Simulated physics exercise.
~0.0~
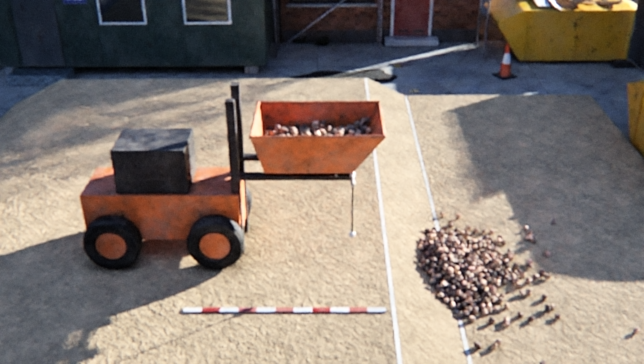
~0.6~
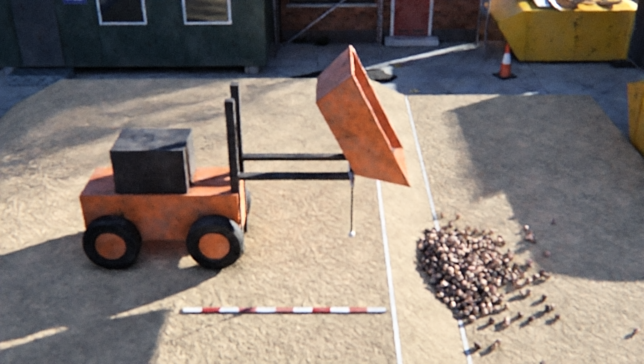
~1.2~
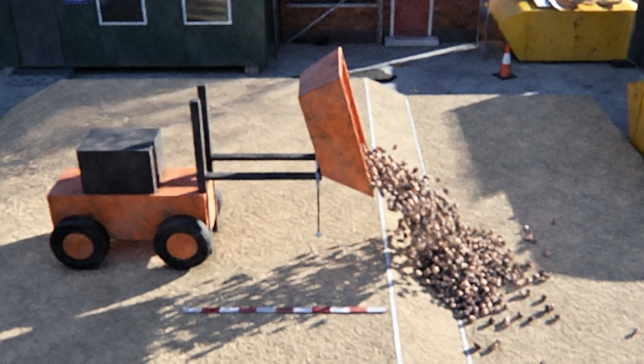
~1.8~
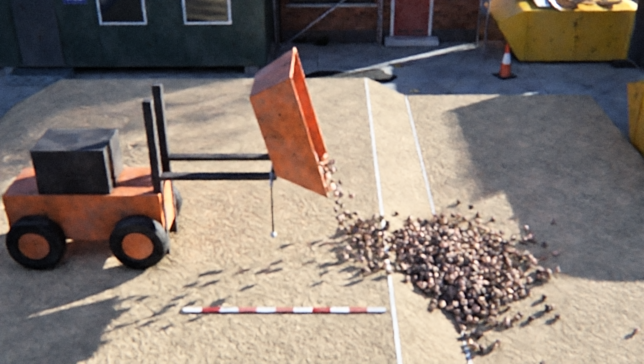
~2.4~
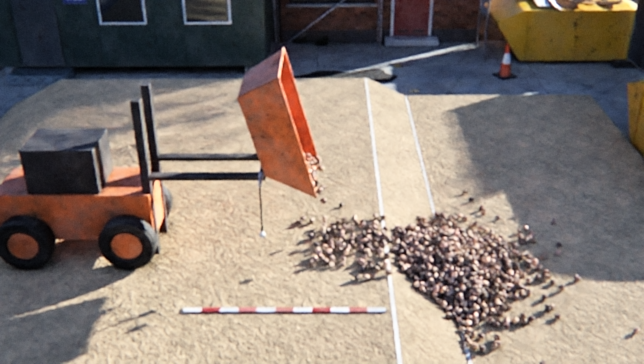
On a sandy yard, an orange forklift tips stones beside a pile while backing left, then stops.
